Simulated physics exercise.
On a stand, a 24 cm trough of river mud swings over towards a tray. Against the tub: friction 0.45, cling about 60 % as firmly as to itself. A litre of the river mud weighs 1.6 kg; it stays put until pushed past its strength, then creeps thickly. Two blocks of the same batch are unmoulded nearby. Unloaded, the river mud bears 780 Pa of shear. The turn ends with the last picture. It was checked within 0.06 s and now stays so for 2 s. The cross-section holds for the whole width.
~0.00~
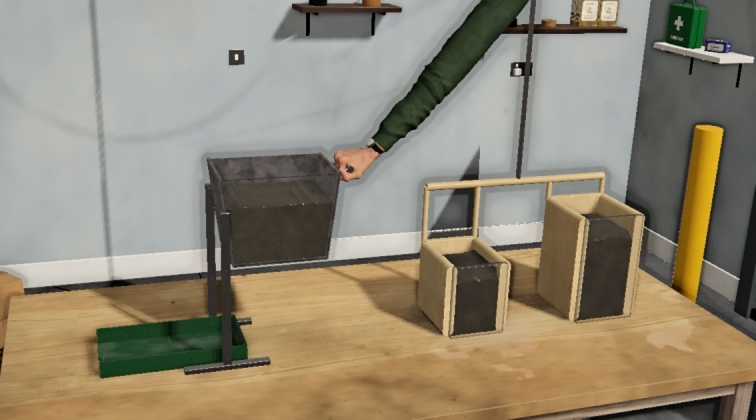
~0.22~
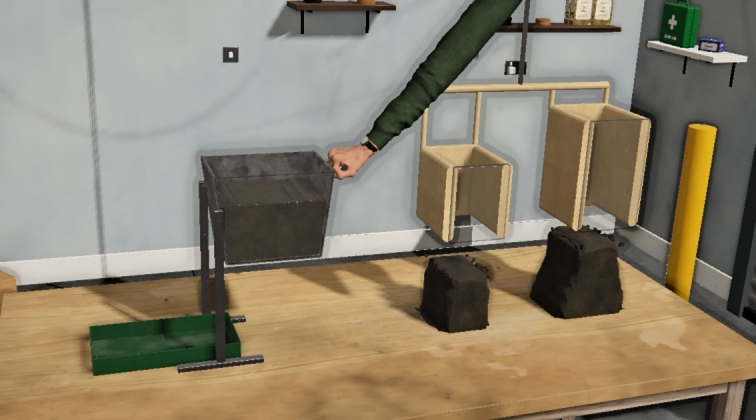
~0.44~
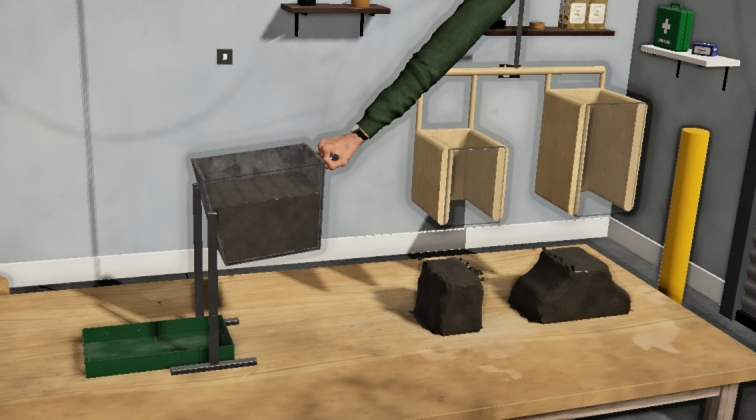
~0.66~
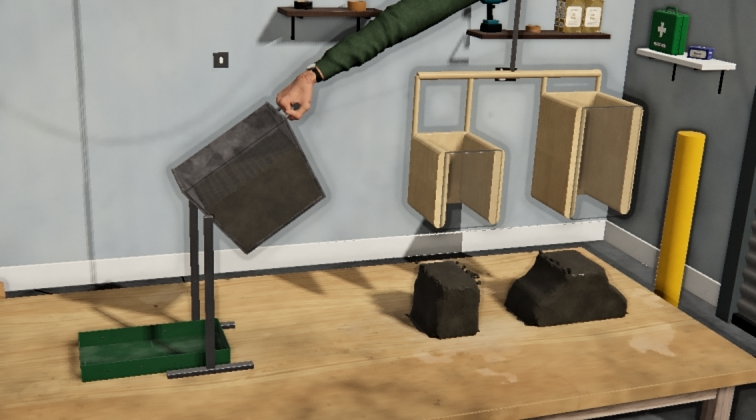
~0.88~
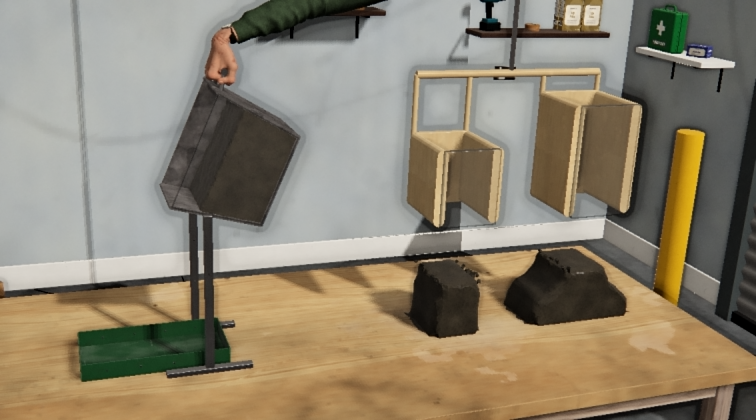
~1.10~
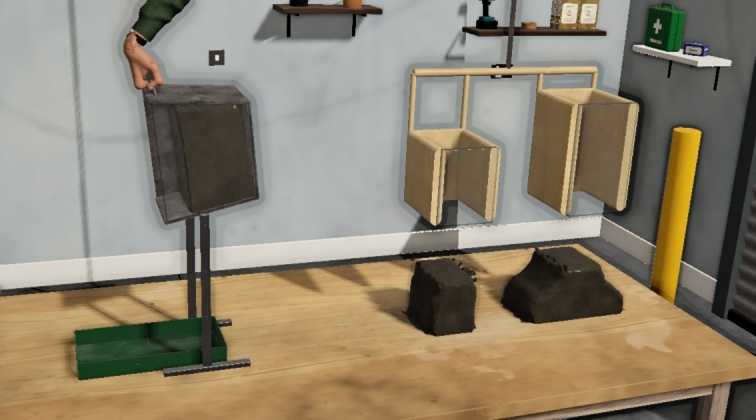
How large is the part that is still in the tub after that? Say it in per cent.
It comes to some 31 %.
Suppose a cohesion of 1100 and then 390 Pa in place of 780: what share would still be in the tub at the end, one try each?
In that order: 0 %, 0 %.
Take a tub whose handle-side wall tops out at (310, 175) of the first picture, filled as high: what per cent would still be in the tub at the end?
In that case some 0 per cent.
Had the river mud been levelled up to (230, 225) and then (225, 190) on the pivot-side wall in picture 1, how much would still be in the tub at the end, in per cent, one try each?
In that order: 35 %, 0 %.
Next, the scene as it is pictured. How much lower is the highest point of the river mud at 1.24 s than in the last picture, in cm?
About 5 cm.
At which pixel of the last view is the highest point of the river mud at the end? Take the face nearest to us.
Around (193, 181).
After 1.24 s, the tub is at 95 degrees and holds 96 %.
After 1.41 s, the tub is at 95 degrees and holds 46 %.
After 1.58 s, the tub is at 95 degrees and holds 36 %.
After 1.75 s, the tub is at 95 degrees and holds 32 %.
After 3.10 s, the tub is at 95 degrees and holds 31 %.
